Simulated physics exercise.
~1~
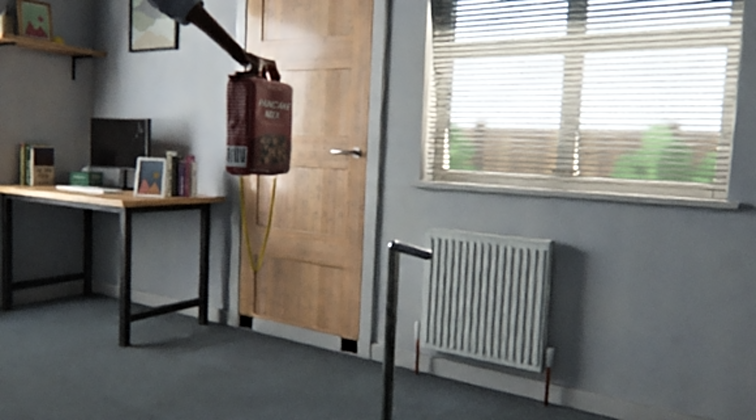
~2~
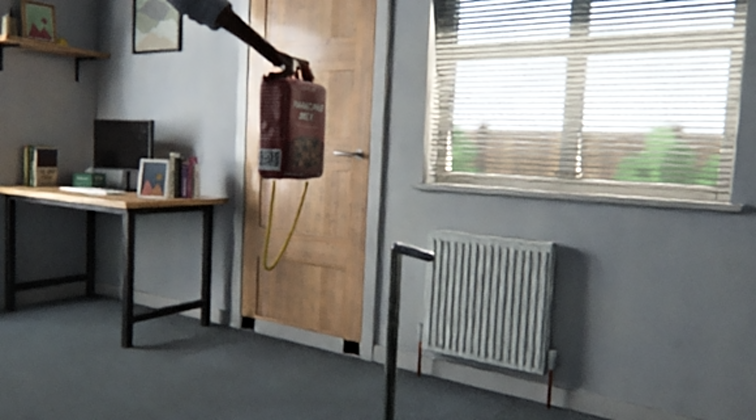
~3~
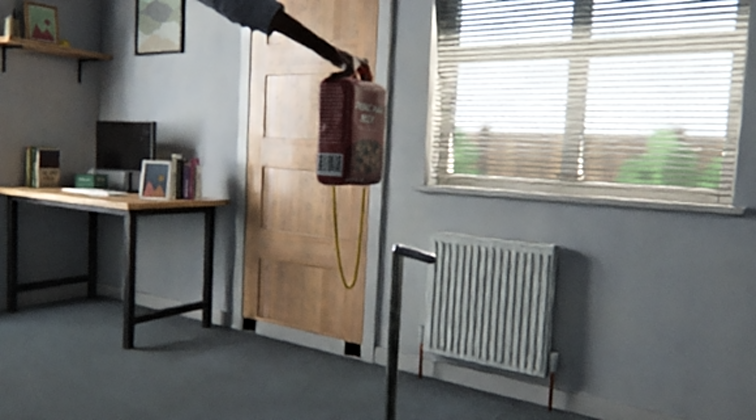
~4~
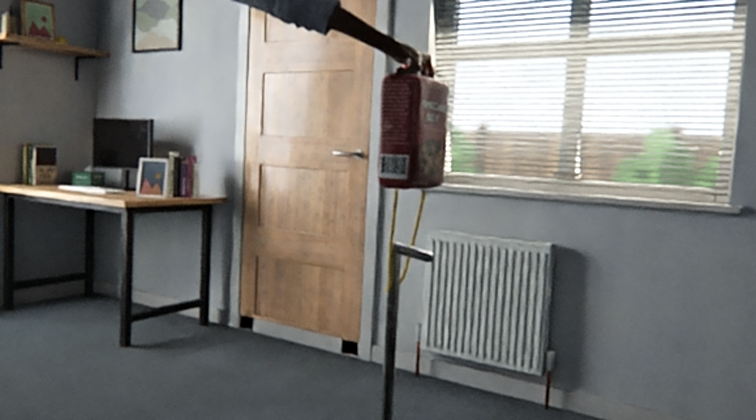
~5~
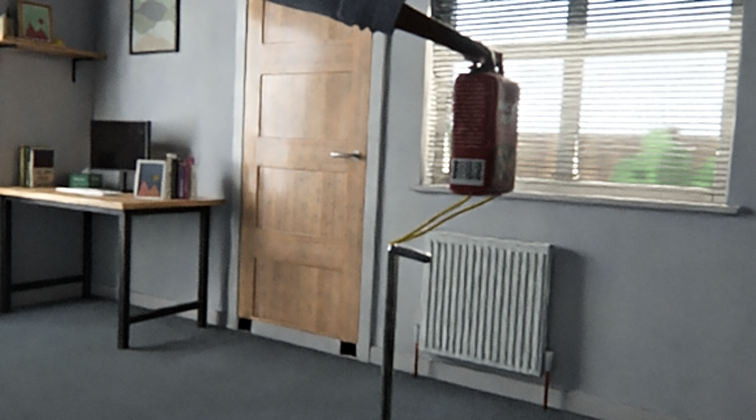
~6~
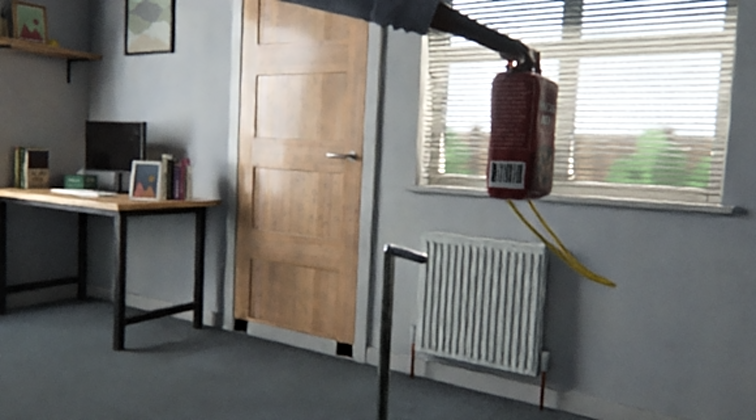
In a room with a desk, a door and a radiator, a hand carried a red container to the right, its yellow cord loop dangling, until the loop brushed past a metal post's hooked top and swung clear on the far side.
